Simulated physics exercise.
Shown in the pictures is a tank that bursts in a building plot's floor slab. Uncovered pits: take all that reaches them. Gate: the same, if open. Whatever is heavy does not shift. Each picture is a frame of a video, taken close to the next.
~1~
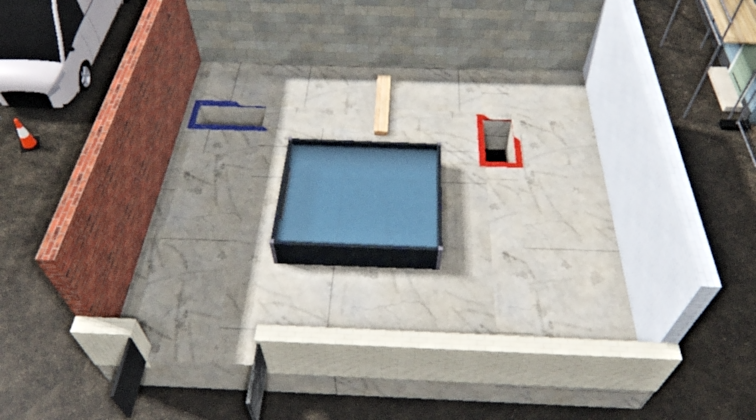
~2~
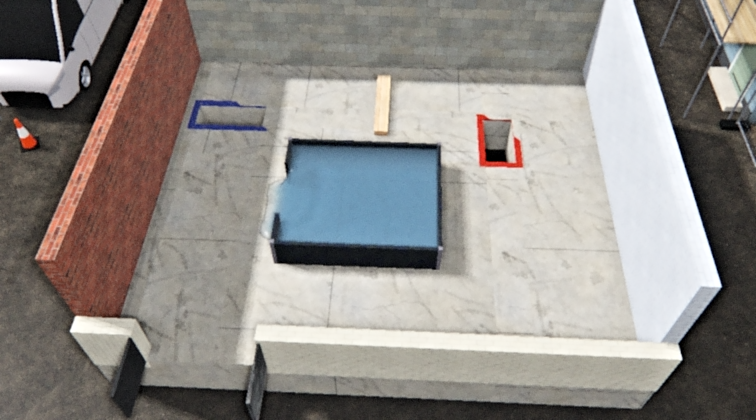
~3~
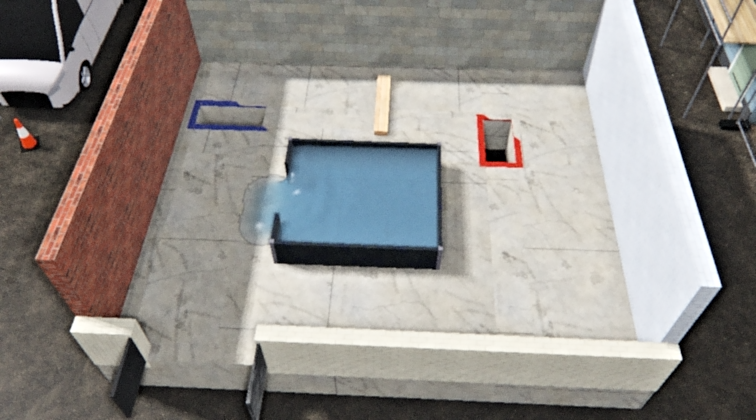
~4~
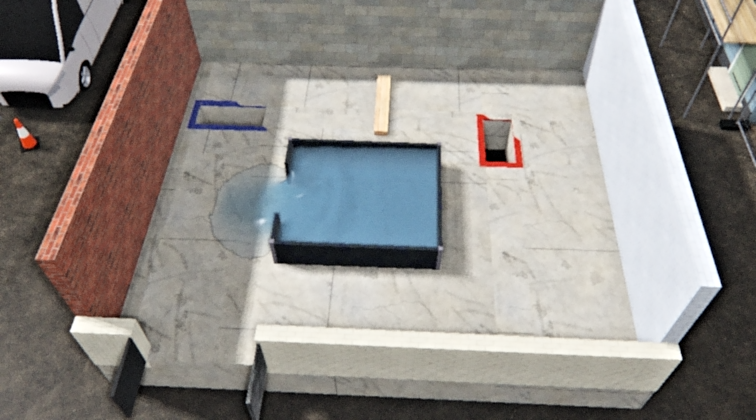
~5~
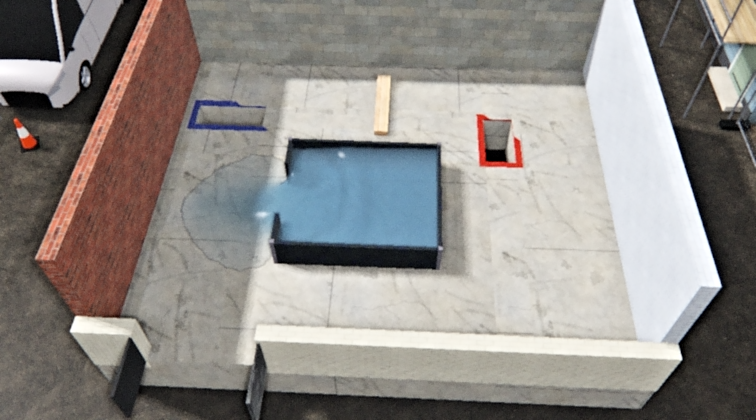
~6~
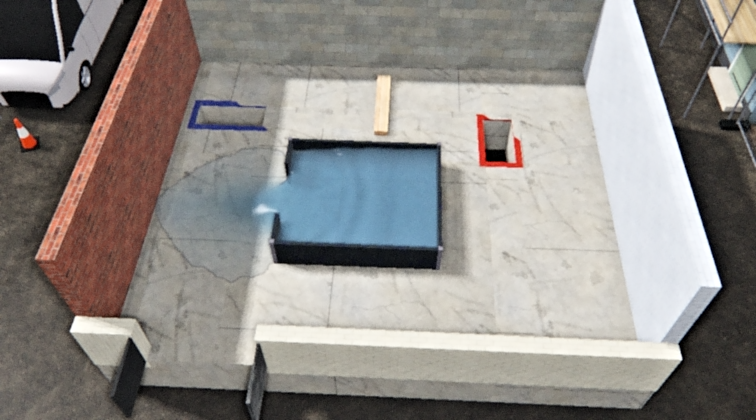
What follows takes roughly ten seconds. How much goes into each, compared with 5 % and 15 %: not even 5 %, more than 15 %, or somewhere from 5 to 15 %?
The gate is busy - draining past fifteen per cent. The red pit is nearly idle - draining beneath five per cent. The blue pit is busy - draining past fifteen per cent.
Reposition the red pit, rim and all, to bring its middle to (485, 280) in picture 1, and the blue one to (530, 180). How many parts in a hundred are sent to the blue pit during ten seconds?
Per cent: Blue 0.
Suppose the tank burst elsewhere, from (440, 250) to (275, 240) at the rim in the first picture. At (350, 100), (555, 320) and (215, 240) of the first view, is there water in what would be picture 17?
Listed in order, they come out without a puddle, sitting in a pool and without a puddle.
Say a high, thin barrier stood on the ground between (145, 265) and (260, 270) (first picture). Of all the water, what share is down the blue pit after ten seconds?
Blue: 35 %.
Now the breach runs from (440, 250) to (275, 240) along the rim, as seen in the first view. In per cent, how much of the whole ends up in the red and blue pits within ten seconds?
Parts in a hundred: Red 4, blue 6.
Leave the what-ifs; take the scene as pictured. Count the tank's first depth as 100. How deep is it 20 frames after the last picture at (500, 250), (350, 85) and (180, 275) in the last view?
Estimated readings in sequence: 0, 0, 14 percent.
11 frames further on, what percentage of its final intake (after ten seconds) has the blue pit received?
It should be near 5 percent of the ten-second total.
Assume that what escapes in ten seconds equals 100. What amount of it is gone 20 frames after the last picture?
Roughly 20 %.
A moment on, water covers 15 % of the floor; the gate 0 %, the red pit 0 %, the blue pit 0 %.
Next, water covers 20 % of the floor; the gate 0 %, the red pit 0 %, the blue pit 1 %.
Then, water covers 25 % of the floor; the gate 2 %, the red pit 0 %, the blue pit 7 %.
Later, water covers 40 % of the floor; the gate 10 %, the red pit 0 %, the blue pit 16 %.
In the end, water covers 50 % of the floor; the gate 19 %, the red pit 0 %, the blue pit 24 %.
